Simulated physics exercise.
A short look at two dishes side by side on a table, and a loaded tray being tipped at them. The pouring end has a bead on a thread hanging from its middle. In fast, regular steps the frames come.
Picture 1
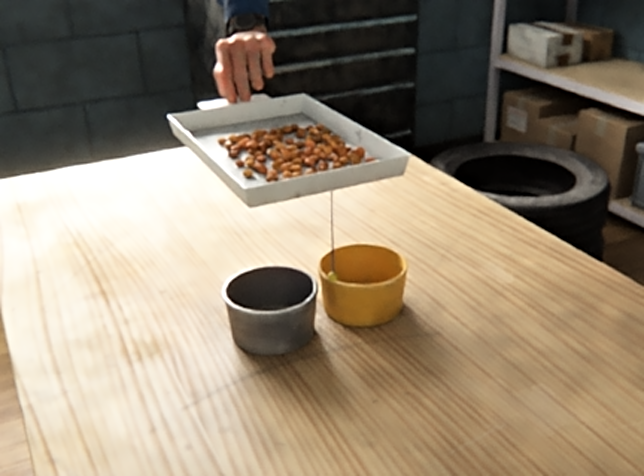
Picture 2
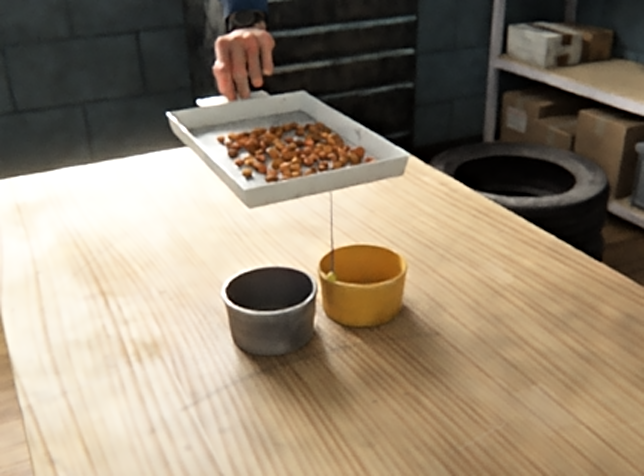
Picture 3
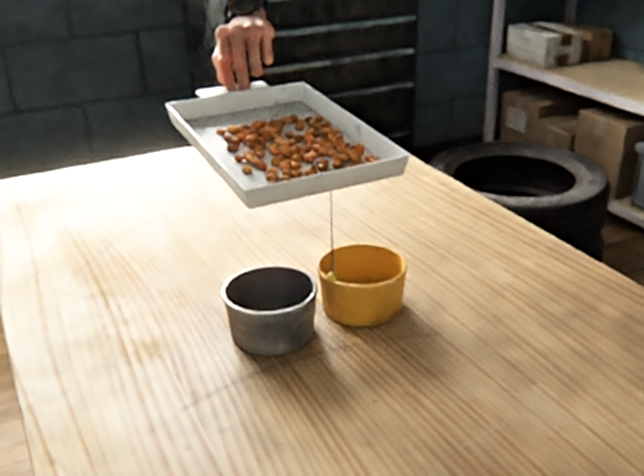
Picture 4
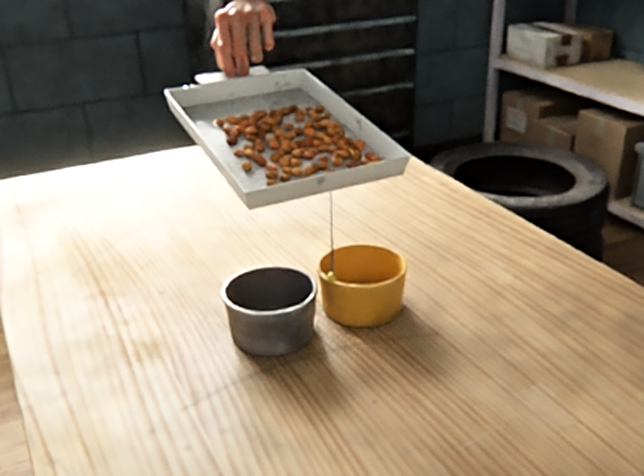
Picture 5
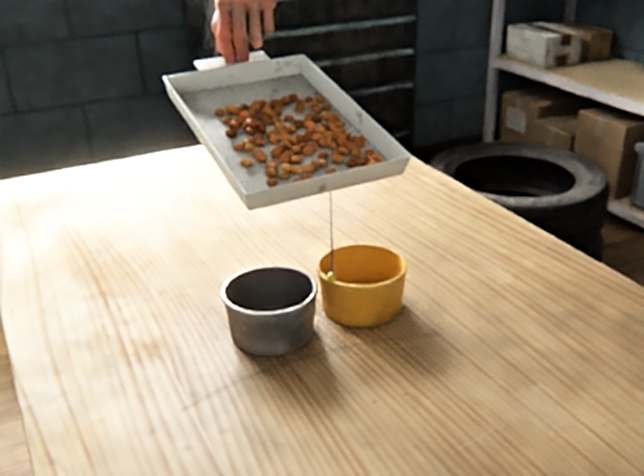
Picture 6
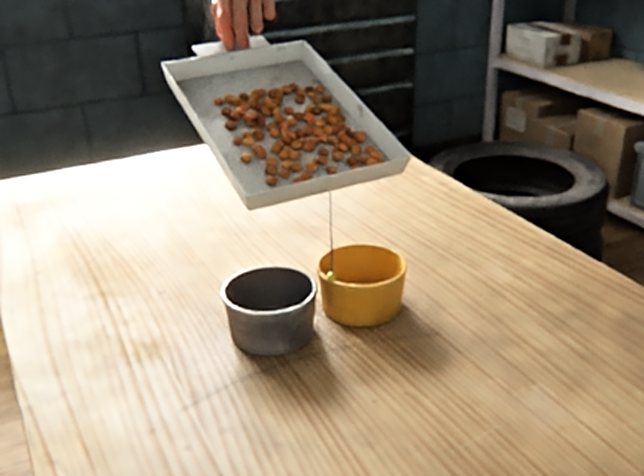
A hand raises the back of a tray of brown kibble above two dishes.
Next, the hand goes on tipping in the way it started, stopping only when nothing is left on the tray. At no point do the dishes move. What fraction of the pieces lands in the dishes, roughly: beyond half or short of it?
The dishes are left with the minor part.
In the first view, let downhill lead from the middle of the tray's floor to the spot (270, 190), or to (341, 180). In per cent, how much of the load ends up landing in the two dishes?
30 % and 0 %, roughly.
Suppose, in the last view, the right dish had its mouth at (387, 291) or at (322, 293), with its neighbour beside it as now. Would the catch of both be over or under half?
Placing 1: A majority of it. Placing 2: A minority of it.
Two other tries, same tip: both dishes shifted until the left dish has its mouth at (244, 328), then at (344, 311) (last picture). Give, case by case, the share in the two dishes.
About 60 per cent, then about 70 per cent.
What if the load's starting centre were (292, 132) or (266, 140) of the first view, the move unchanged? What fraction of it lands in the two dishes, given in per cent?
First case: Close to 0 %; second case: Close to 0 %.
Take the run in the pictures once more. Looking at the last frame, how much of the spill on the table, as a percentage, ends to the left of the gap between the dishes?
It comes to near 30 percent of the spill.
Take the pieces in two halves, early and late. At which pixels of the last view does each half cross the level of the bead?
First close to (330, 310), next close to (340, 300).
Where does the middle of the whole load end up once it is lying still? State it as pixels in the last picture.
Around (349, 373), give or take.
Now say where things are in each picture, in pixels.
The first frame shows corners of the pouring end (248, 186) and (404, 154), level; middle of the load (300, 155), bits of cat kibble; left dish (290, 328); right dish (384, 300); bead on its thread (333, 277).
The second frame shows corners of the pouring end (247, 186) and (404, 154), level; middle of the load (299, 154).
The third frame shows corners of the pouring end (248, 187) and (404, 154), tipped barely, level across its low end; middle of the load (299, 150).
The fourth frame shows corners of the pouring end (248, 189) and (405, 154), tipped a little, level across its low end; middle of the load (299, 145).
The fifth frame shows corners of the pouring end (249, 190) and (405, 155), tipped a little, level across its low end; middle of the load (299, 139).
The sixth frame shows corners of the pouring end (249, 192) and (406, 155), tipped clearly, level across its low end; middle of the load (299, 133); left dish (289, 328); right dish (383, 301).
Just after the last frame, tray tipped steeply; almost all on the tray; just a few in the air.
A moment on, tray tipped right over; roughly two thirds on the tray; roughly a quarter outside both; about a tenth in the air.
Further on, tray tipped past a quarter turn; every one outside both.
When it is over, tray tipped past a quarter turn; not one in the left dish; not one in the right dish; every one outside both.
